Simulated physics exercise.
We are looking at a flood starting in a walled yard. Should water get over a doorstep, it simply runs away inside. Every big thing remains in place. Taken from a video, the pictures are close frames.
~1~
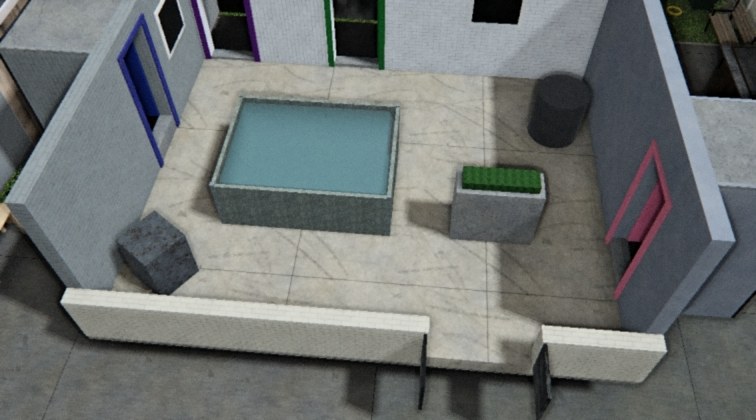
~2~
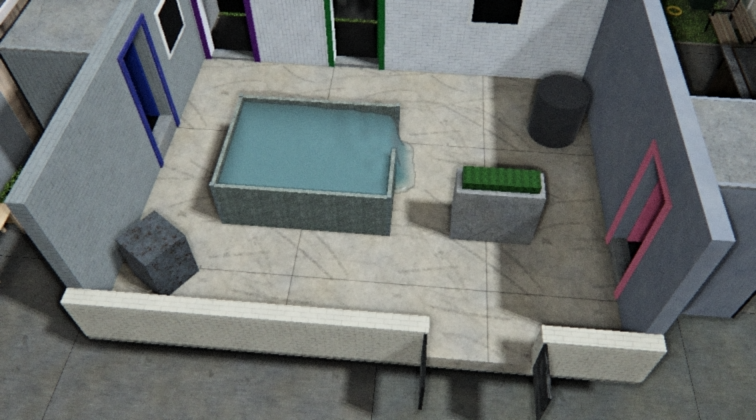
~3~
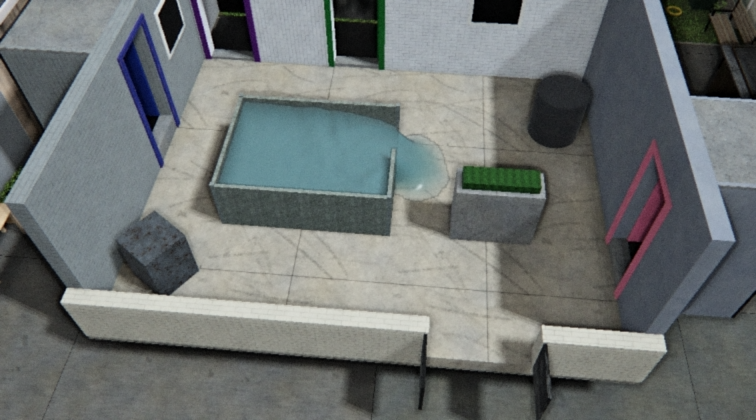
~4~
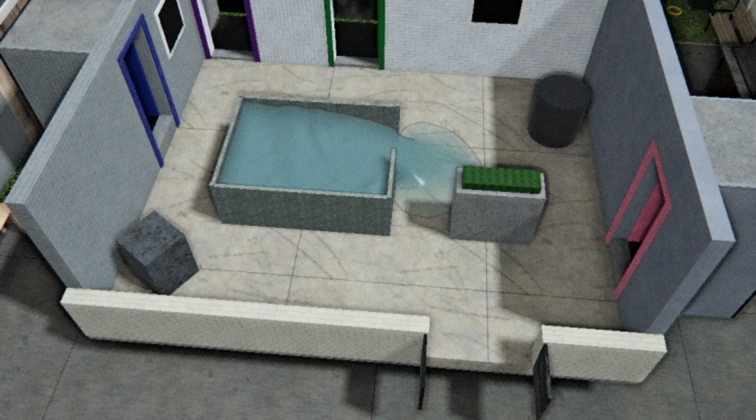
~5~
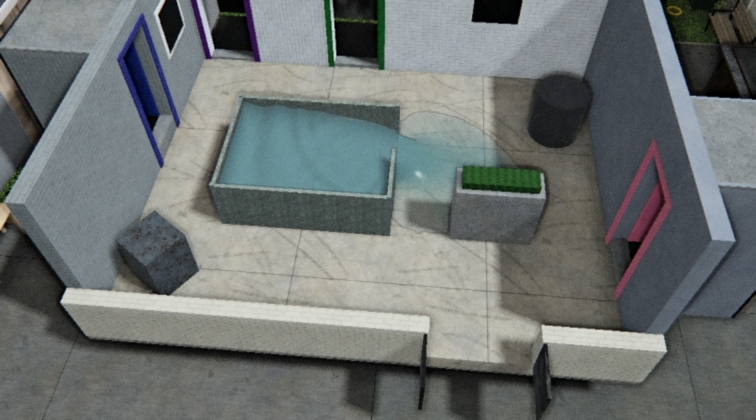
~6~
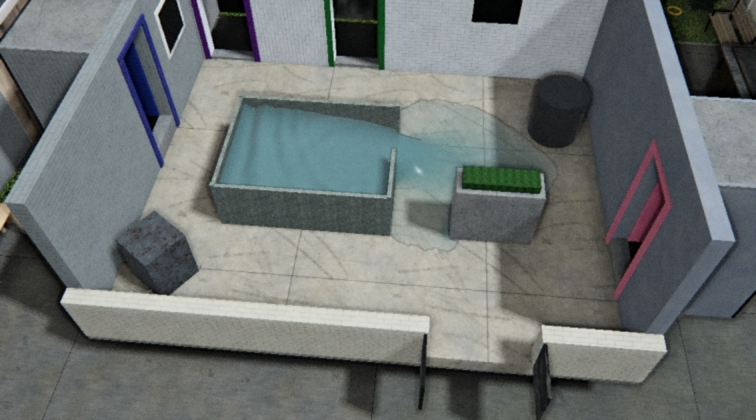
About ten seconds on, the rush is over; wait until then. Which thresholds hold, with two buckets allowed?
In order: Blue door: Not too much gets in there, green door: Not too much gets in there, purple door: Too much gets in there, pink door: Not too much gets in there.
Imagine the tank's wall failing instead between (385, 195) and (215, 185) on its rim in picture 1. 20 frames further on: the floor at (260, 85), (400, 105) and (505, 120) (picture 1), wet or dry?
Following the listed order, the three come out reached by the spill, not reached and not reached.
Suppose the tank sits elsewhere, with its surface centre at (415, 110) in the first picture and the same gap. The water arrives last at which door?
It would be the blue-painted one.
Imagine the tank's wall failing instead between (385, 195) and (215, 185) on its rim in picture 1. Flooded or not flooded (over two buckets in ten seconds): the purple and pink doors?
Looking at both, the purple one exceeds the mark while the pink one exceeds the mark.
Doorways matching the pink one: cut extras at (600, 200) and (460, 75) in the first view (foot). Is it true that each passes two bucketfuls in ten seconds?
Note, in sequence - door one ends up higher; door two ends up lower.
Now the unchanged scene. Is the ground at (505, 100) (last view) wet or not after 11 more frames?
Looking there, it would be swamped.
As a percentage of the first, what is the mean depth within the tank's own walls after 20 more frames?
Some 48 per cent.
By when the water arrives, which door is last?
It's the door marked blue.
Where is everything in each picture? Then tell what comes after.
The water tank at (311, 147) is whole and still, in the first picture.
The front is at (400, 143), out from the gap at (393, 155), in the second picture.
Water pours out at (393, 155) and has run to (441, 184), in the third picture.
Water pours out at (393, 156) and has run to a hidden place, in the fourth picture.
The front is at a hidden place, out from the gap at (393, 156), in the fifth picture.
Water pours out at (393, 156) and has run to (551, 166), in the sixth picture.
A moment on, water covers 30 % of the floor; the blue door not reached, the green door not reached, the purple door not reached, the pink door wet at the sill, nothing in.
Next, water covers 35 % of the floor; the blue door not reached, the green door not reached, the purple door not reached, the pink door wet at the sill, nothing in.
Then, water covers 40 % of the floor; the blue door not reached, the green door not reached, the purple door not reached, the pink door under two buckets in.
Later, water covers 85 % of the floor; the blue door not reached, the green door wet at the sill, nothing in, the purple door wet at the sill, nothing in, the pink door under two buckets in.
In the end, water covers 100 % of the floor; the blue door wet at the sill, nothing in, the green door wet at the sill, nothing in, the purple door over two buckets in, the pink door under two buckets in.
